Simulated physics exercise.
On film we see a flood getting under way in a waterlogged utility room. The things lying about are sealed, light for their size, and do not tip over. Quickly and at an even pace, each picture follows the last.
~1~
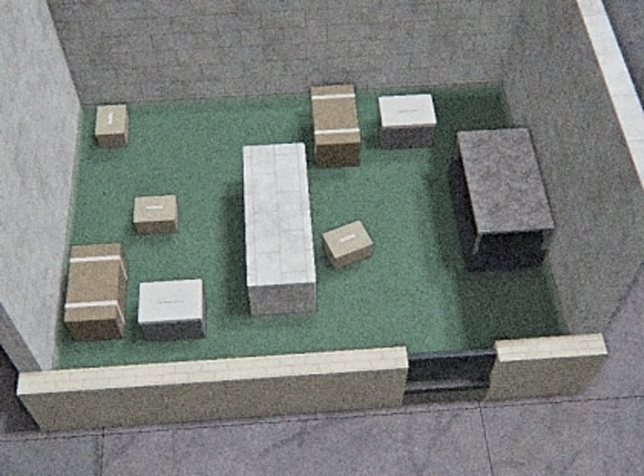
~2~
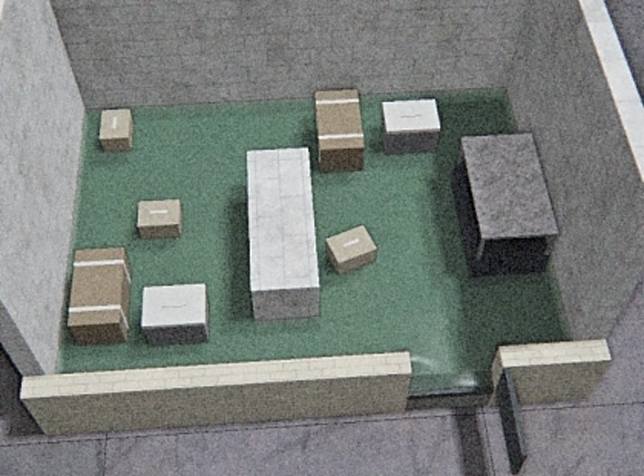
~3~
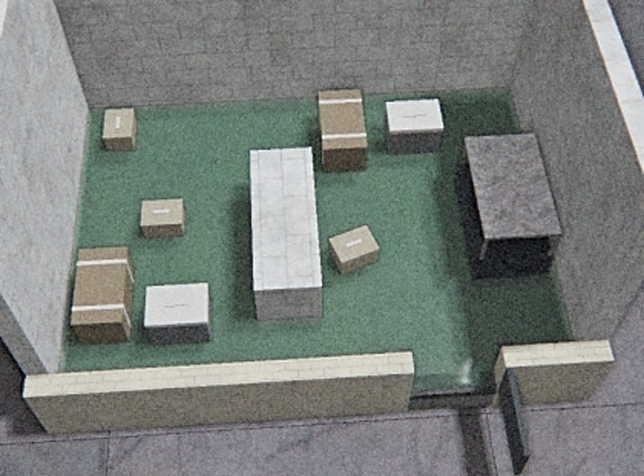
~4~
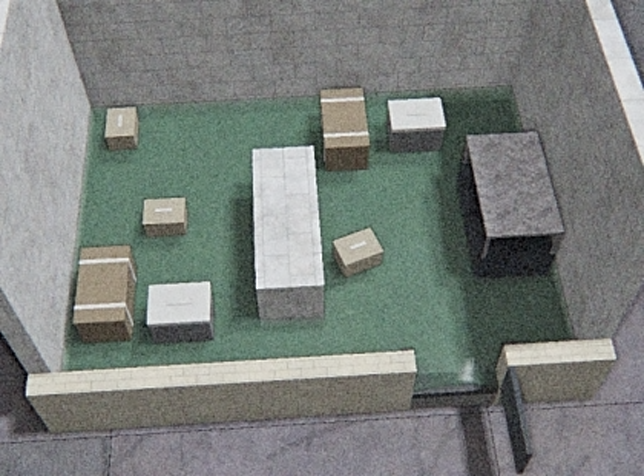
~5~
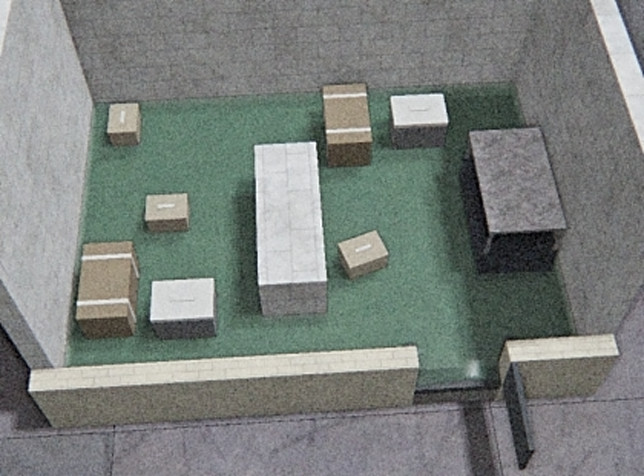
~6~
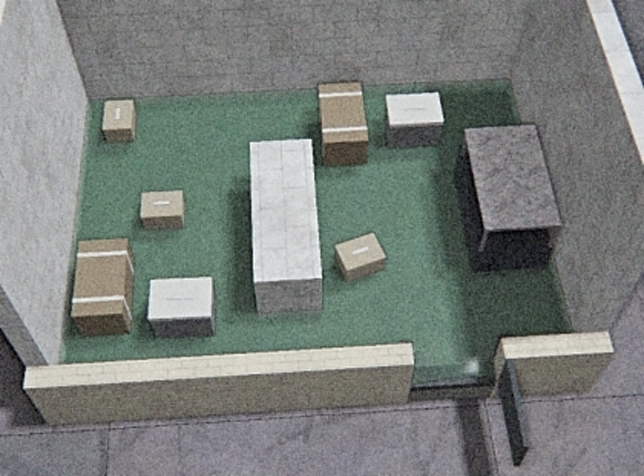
Dark door swinging outward from the gap in a low front wall, boxes staying nearly still on the room's green floor.
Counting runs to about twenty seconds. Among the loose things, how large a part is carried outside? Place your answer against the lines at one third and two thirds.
It sits between the two lines.
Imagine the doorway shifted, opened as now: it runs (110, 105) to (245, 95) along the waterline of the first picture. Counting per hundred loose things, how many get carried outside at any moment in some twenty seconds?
I'd guess around 100 percent.
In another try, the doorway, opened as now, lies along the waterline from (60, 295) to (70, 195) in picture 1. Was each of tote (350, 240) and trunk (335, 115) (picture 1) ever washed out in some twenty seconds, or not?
In that order: Stays, out.
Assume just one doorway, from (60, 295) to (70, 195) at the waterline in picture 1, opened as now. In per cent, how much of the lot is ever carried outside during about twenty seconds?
90 per cent.
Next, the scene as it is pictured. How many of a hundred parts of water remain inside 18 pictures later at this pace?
By my count, 74 per cent.
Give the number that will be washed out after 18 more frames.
1 of them.
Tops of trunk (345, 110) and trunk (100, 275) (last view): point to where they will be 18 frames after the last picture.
Approximately (384, 210) for one, (120, 291) for the other.
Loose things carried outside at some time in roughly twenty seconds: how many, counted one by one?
Total: 3.
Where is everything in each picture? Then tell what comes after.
The first picture shows a tote at (348, 239), afloat; a chest at (170, 300) floats; 0 of 7 have shifted.
The second picture shows a tote at (351, 244) floats; a chest at (174, 305), afloat; 0 of 7 have shifted.
The third picture shows a tote at (354, 244), afloat; a chest at (177, 304) floats; 0 of 7 have shifted.
The fourth picture shows a tote at (358, 246) floats, close to its start; a chest at (179, 303) floats; 0 of 7 have shifted.
The fifth picture shows a tote at (363, 249), afloat, close to its start; a chest at (182, 299), afloat; 1 of 7 have shifted.
The sixth picture shows a tote at (360, 251), afloat, close to its start; a chest at (180, 298) floats, close to its start; 1 of 7 have shifted.
A moment on, 0 of 7 are out; 7 afloat.
Next, 1 of 7 are out; 6 afloat.
Later, 2 of 7 are out; 5 afloat.
In the end, 3 of 7 are out; 4 afloat.
